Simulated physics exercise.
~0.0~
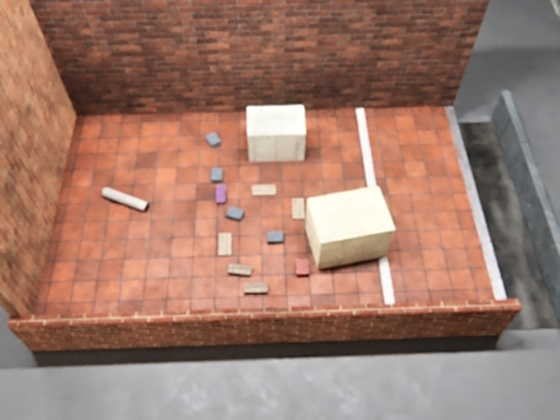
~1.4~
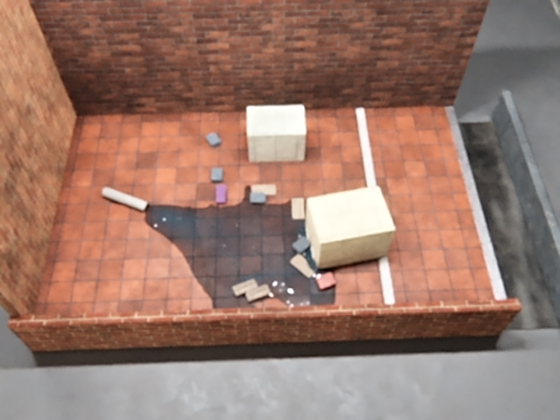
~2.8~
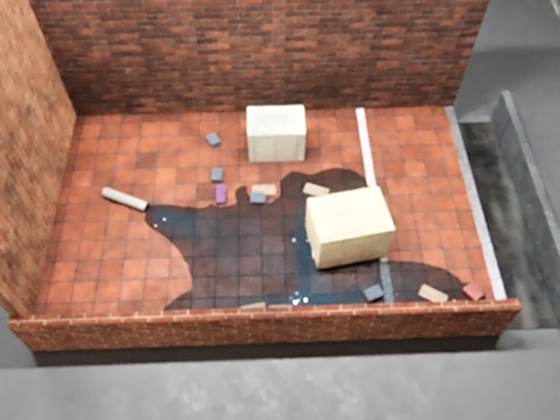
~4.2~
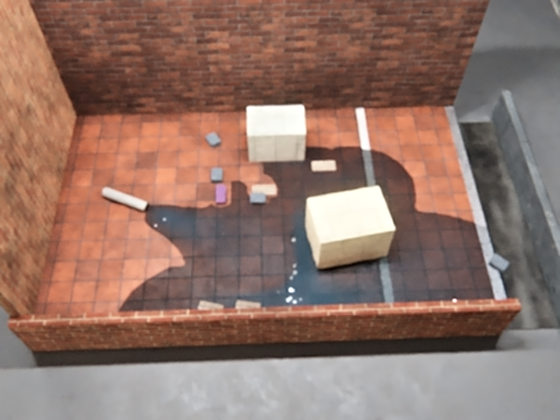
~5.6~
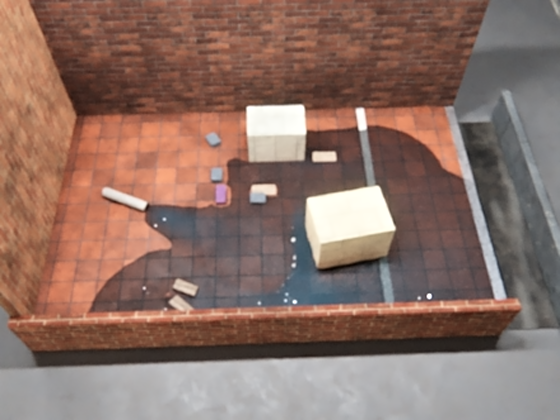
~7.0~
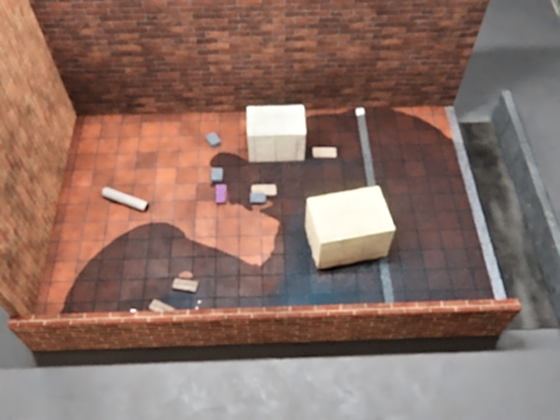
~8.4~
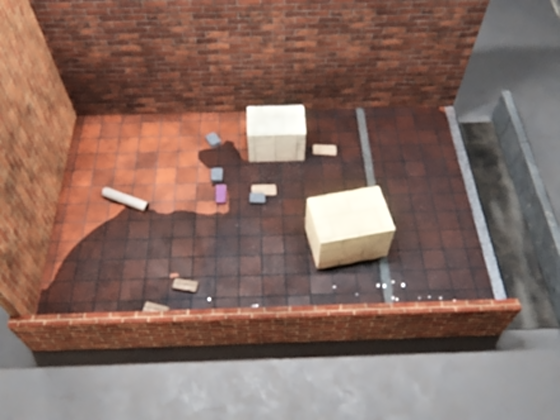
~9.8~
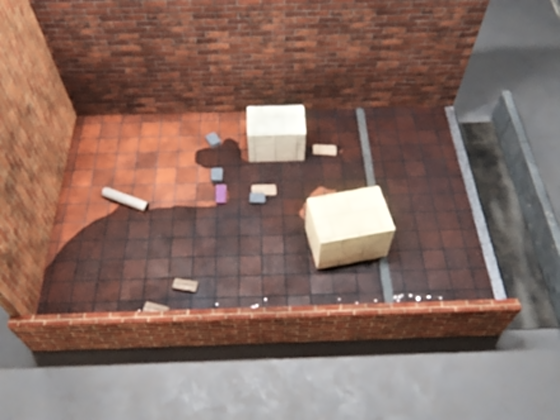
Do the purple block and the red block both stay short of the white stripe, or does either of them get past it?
The purple block stays short of the stripe, but the red block is carried past it.
